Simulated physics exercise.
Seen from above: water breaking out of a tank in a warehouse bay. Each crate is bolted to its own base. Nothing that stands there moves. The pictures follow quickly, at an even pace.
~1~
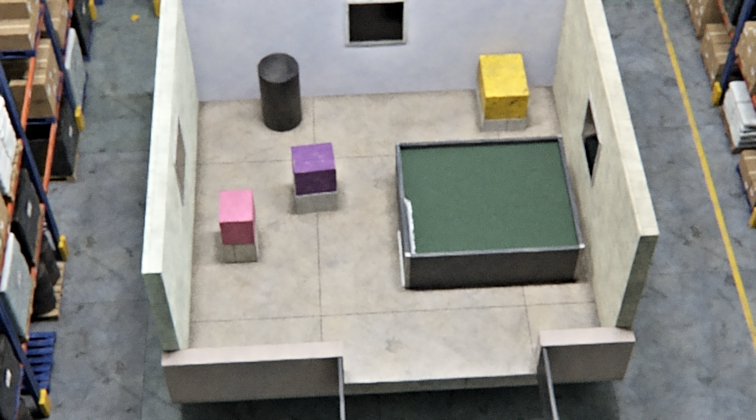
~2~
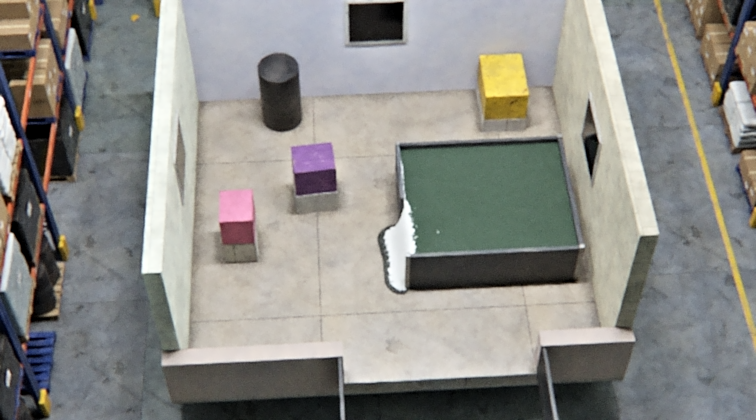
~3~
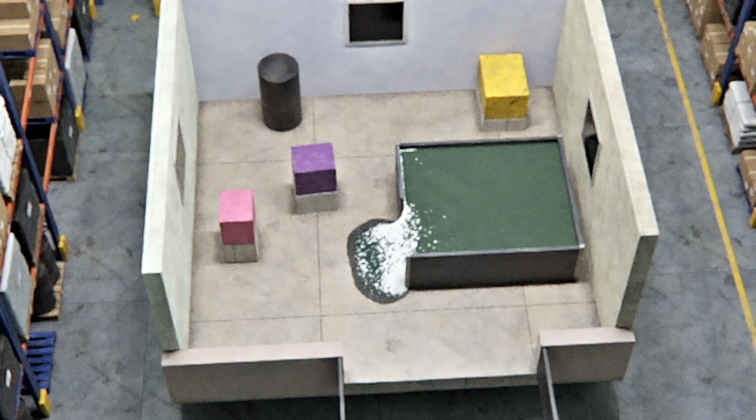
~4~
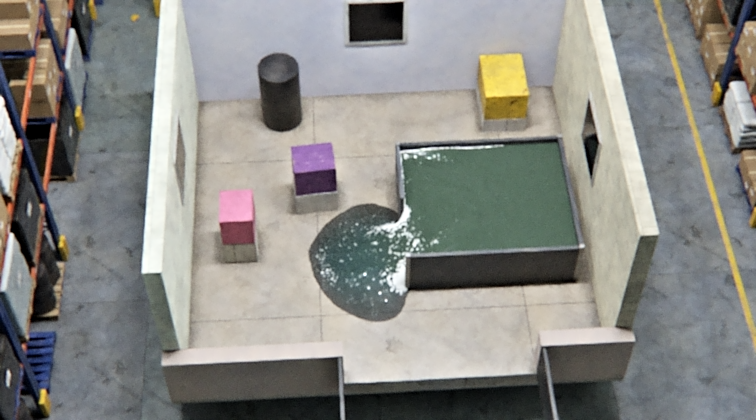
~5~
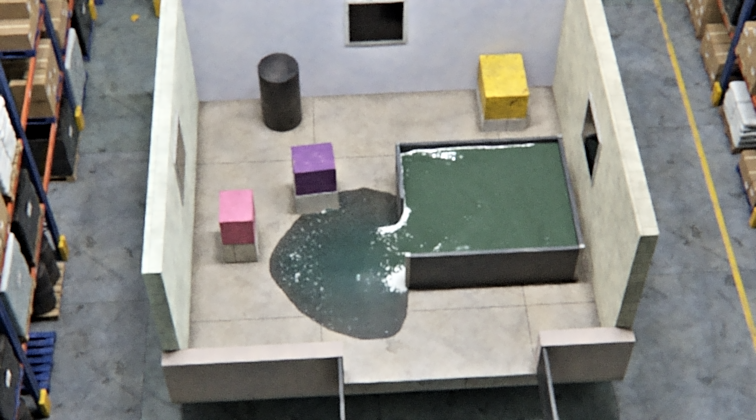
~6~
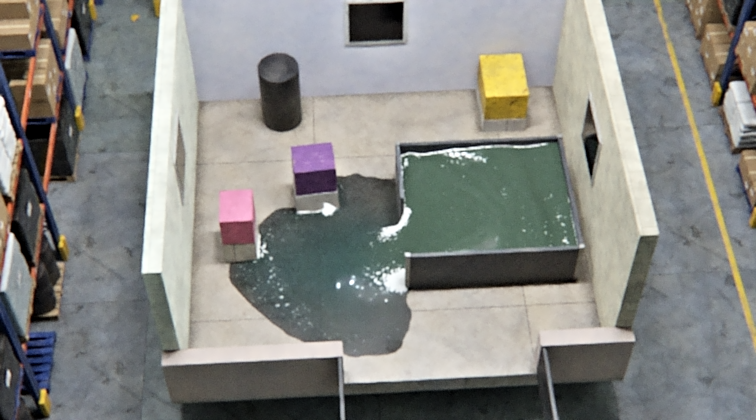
The video shows a walled bay in a warehouse from above, where dark green water breaks out of the left side of an open tank and spreads across the floor, reaching the bases of the purple and pink blocks.
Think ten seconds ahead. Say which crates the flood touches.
One by one: The pink crate keeps dry; the purple crate keeps dry; the yellow crate keeps dry.
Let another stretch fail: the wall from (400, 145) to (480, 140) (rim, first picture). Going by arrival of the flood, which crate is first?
I say the one in yellow.
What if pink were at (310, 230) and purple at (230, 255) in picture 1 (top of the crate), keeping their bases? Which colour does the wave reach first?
First comes the crate marked pink.
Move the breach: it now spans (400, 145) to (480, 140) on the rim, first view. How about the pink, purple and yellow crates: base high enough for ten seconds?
My reading: Pink stays dry, purple escapes it, yellow is wetted.
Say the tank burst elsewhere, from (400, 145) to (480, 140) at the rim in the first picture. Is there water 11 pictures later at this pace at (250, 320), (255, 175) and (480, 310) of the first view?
In turn: Not flooded, covered, no water.
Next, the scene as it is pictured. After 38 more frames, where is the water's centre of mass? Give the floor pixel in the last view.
At about (353, 232).
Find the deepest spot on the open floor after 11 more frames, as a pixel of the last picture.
Roughly at (189, 365).
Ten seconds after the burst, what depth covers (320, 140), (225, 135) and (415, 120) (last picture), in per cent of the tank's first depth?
About 10, 20 and 20 per cent.
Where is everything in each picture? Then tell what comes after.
In the first frame, the open tank at (486, 197) is whole and still.
In the second frame, the front is at (403, 291), out from the gap at (406, 248).
In the third frame, the front is at (359, 232), out from the gap at (406, 249).
In the fourth frame, the front is at (316, 246), out from the gap at (406, 250).
In the fifth frame, water pours out at (406, 250) and has run to (277, 274).
In the sixth frame, water pours out at (406, 249) and has run to (237, 279).
A moment on, water covers 40 % of the floor; the pink crate water round its plinth, the purple crate water round its plinth, the yellow crate not reached.
Next, water covers 45 % of the floor; the pink crate water round its plinth, the purple crate water round its plinth, the yellow crate not reached.
Then, water covers 50 % of the floor; the pink crate water round its plinth, the purple crate water round its plinth, the yellow crate not reached.
Later, water covers 95 % of the floor; the pink crate water round its plinth, the purple crate water round its plinth, the yellow crate water round its plinth.
In the end, water covers 100 % of the floor; the pink crate stayed above the water, the purple crate stayed above the water, the yellow crate stayed above the water.
